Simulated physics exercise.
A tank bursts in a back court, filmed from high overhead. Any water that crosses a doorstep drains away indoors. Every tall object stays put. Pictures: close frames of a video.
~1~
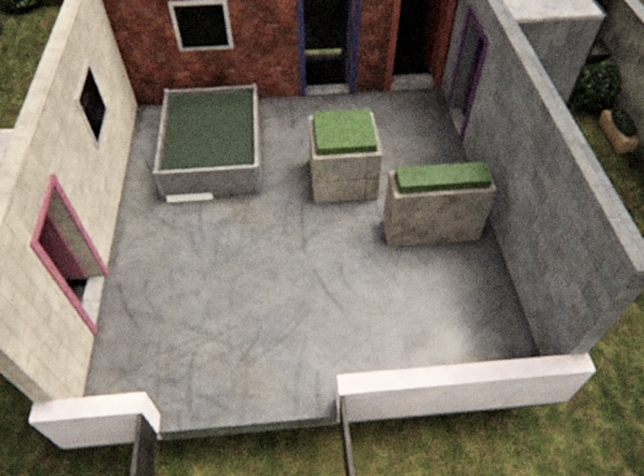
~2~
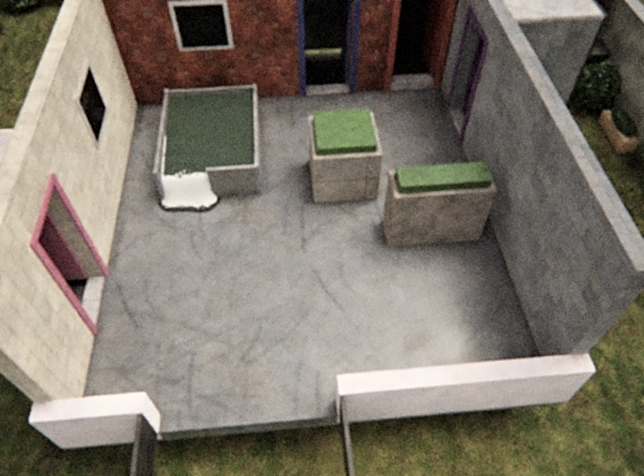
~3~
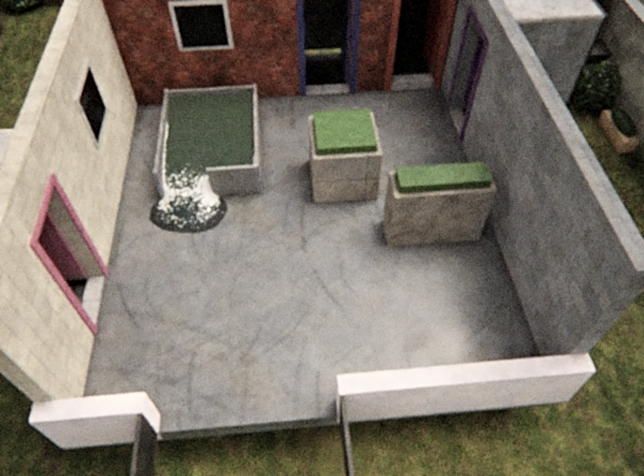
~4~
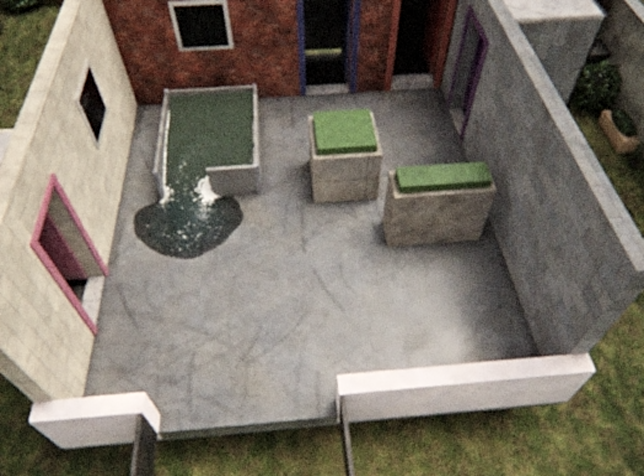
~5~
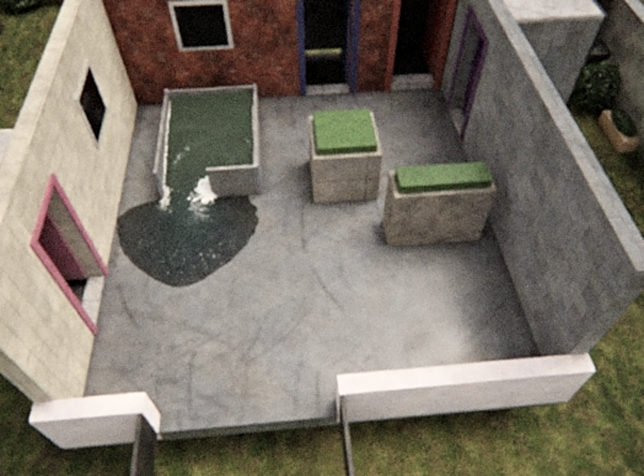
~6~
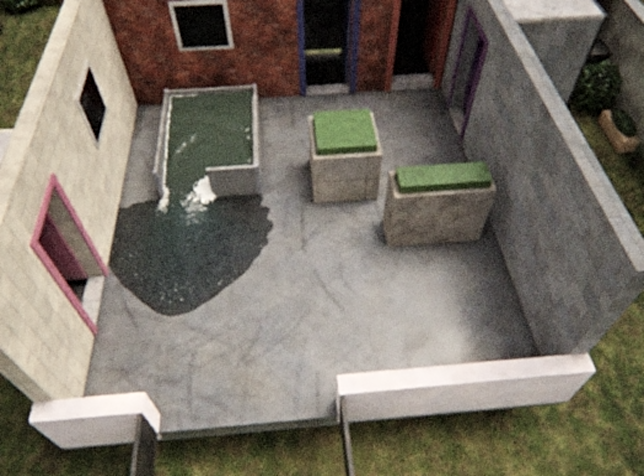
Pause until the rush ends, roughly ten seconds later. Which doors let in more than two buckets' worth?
Pink door - yes; blue door - no; red door - no; purple door - no.
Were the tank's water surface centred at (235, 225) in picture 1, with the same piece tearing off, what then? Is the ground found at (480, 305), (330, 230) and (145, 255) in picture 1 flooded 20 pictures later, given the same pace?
First spot bare, second bare, third swamped.
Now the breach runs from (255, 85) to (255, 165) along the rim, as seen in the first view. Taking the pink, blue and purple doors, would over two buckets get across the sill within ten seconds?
In that case the pink door stays within bounds, the blue door breaks the limit and the purple door breaks the limit.
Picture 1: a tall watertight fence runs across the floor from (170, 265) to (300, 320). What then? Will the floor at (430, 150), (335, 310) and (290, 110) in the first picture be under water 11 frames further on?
Results in sequence: Bone-dry / swamped / bone-dry.
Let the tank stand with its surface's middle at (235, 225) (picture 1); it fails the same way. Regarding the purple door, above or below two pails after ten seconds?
Purple: Undershoots.
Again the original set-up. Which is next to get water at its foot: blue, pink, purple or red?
That would be the pink-painted one.
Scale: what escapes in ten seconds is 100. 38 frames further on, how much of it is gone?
About 65 %.
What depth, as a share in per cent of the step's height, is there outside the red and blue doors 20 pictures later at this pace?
Approx. 0 % then 0 %.
A moment on, water covers 25 % of the floor; the pink door wet at the sill, nothing in, the blue door not reached, the red door not reached, the purple door not reached.
Next, water covers 35 % of the floor; the pink door under two buckets in, the blue door not reached, the red door not reached, the purple door not reached.
Then, water covers 35 % of the floor; the pink door over two buckets in, the blue door not reached, the red door not reached, the purple door not reached.
Later, water covers 45 % of the floor; the pink door over two buckets in, the blue door not reached, the red door not reached, the purple door not reached.
In the end, water covers 60 % of the floor; the pink door over two buckets in, the blue door not reached, the red door not reached, the purple door wet at the sill, nothing in.
